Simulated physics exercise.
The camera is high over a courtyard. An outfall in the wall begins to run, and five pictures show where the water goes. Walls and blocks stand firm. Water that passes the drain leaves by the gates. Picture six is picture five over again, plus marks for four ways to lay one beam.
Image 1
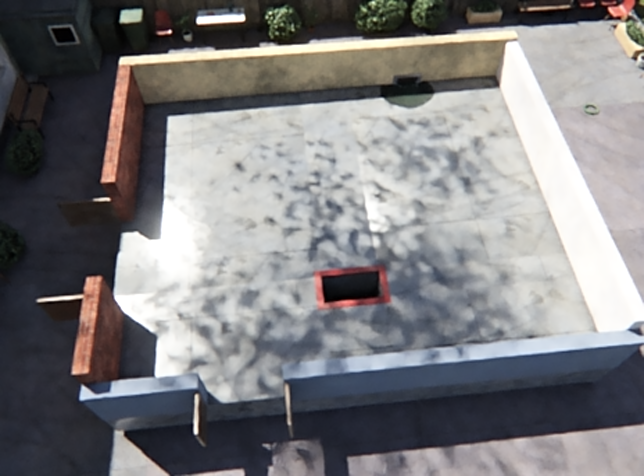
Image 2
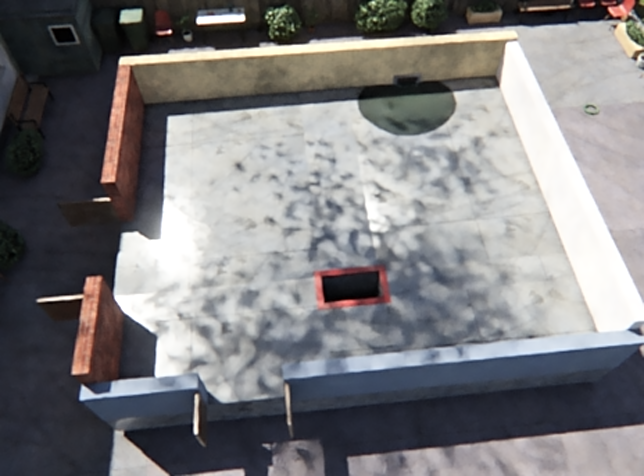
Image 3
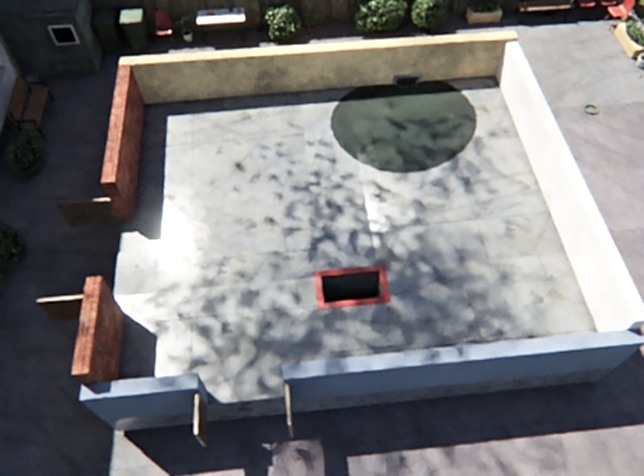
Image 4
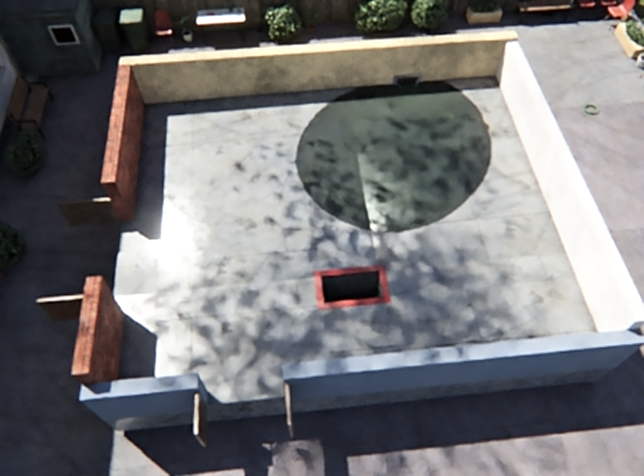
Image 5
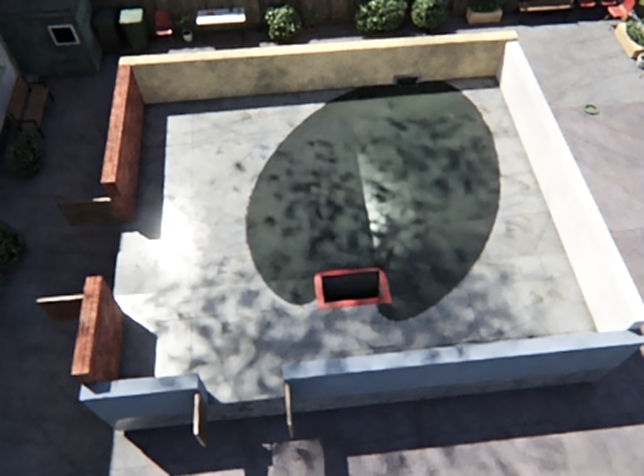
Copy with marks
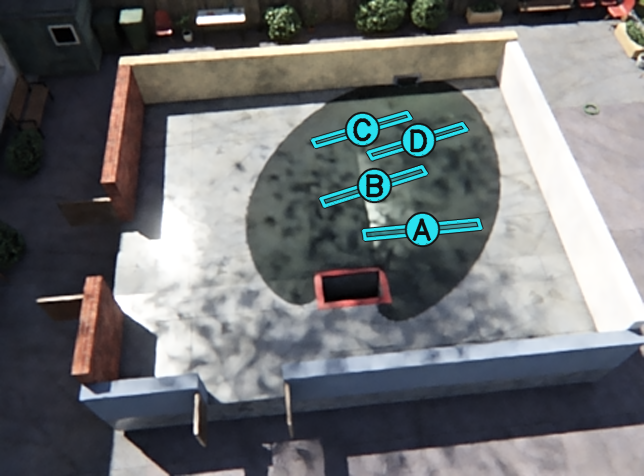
A pale paved courtyard, dappled with leafy shadow, is seen from high above by a still camera. Low walls enclose it, cream at the back, brick red at left, white at right and blue in front, with open gates at left and front and a red-rimmed drain near the front. Dark water spreads from the back wall in a widening round pool, reaching and surrounding much of the drain.
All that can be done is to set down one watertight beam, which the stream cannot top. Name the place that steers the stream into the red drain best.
Place C.
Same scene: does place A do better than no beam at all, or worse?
It is worse.
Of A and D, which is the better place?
The answer is A.
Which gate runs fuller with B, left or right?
The right one.
In cyan, A from (364, 234) to (479, 224); B from (322, 202) to (424, 170); C from (314, 143) to (408, 115); D from (370, 155) to (464, 126).
Choosing A, about 13 % of the stream goes into the red drain, about 83 % out by the gates.
Choosing B, about 10 % of the stream goes into the red drain, about 88 % out by the gates.
Choosing C, about 21 % of the stream goes into the red drain, about 76 % out by the gates.
Choosing D, about 10 % of the stream goes into the red drain, about 88 % out by the gates.
